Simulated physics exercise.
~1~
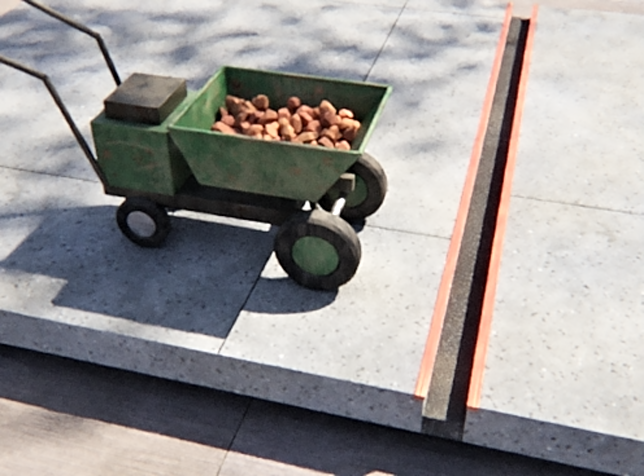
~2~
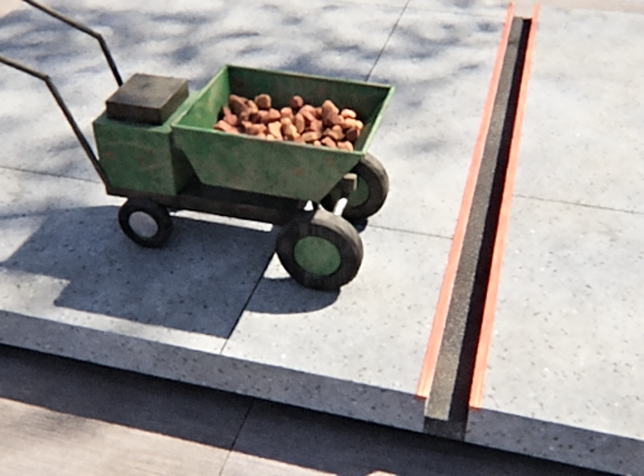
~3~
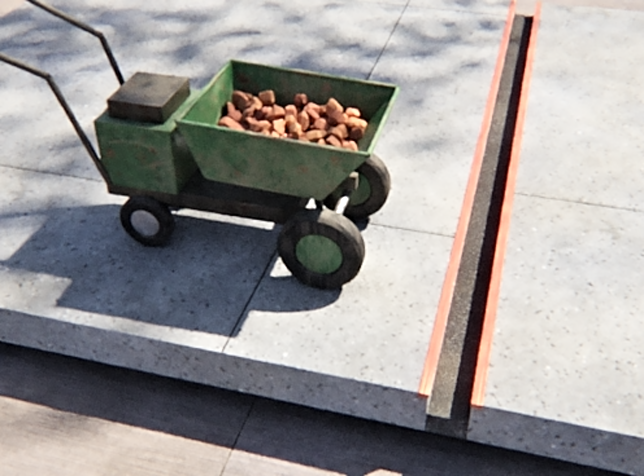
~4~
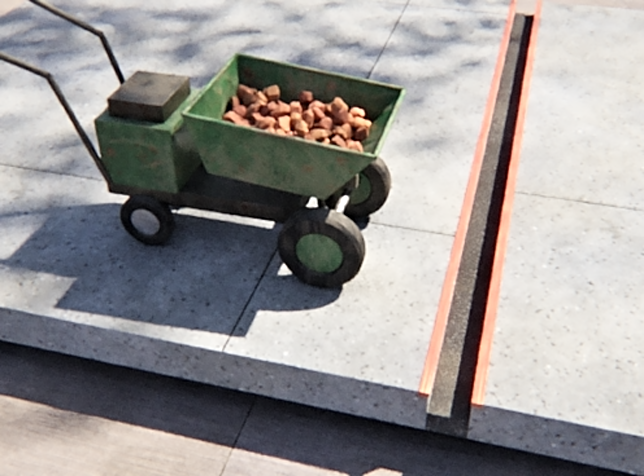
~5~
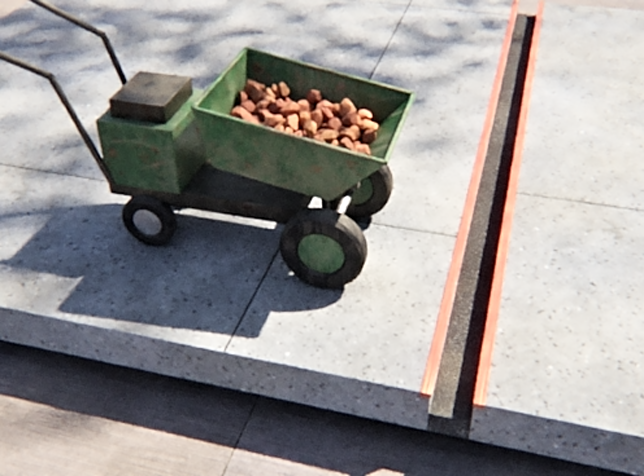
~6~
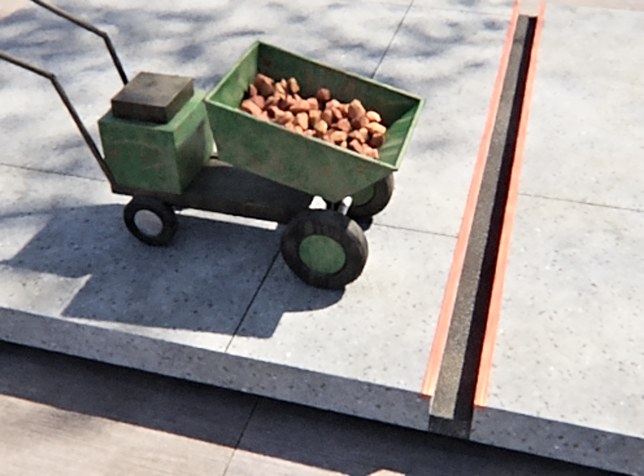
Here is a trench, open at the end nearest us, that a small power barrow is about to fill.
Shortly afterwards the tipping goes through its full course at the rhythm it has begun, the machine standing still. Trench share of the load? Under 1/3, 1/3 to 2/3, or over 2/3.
At least one third, at most two thirds.
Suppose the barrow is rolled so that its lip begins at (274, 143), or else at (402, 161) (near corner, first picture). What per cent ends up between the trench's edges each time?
10 % then 10 %.
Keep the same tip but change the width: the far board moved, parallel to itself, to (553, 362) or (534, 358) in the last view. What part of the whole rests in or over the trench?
About 90 %, then 80 %.
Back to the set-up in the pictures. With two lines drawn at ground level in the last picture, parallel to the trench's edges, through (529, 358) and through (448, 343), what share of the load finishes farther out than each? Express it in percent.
Estimate: 10 %, then 80 %.
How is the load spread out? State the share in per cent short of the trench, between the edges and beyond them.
Shares in per cent - short: 5, between: 55, beyond: 20.
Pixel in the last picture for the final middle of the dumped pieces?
Near (484, 270).
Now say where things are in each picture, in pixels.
The first frame shows lip of the skip near (359, 155), level; top of the load near (283, 128), lumps of rubble; first edge of the trench near (432, 342); far edge near (481, 351), the trench under half as wide as the skip, and about half as deep as wide.
The second frame shows lip of the skip near (362, 155), level; top of the load near (286, 127).
The third frame shows lip of the skip near (368, 156), tipped barely; top of the load near (276, 129).
The fourth frame shows lip of the skip near (375, 158), tipped barely; top of the load near (258, 120).
The fifth frame shows lip of the skip near (385, 163), tipped a little; top of the load near (257, 123).
The sixth frame shows lip of the skip near (396, 170), tipped a little; top of the load near (267, 119); first edge of the trench near (439, 340); far edge near (489, 350).
Shortly afterwards, skip tipped well over; the whole lot in the skip.
Next, skip tipped steeply; all but a few in the skip; a little in or heaped over the trench; only a few beyond it.
Some moments later, skip tipped right over; near a quarter in the skip; only a few short of the trench; near half in or heaped over the trench; near a quarter beyond it.
In the end, skip tipped right over; near a quarter in the skip; a little short of the trench; near half in or heaped over the trench; near a quarter beyond it.
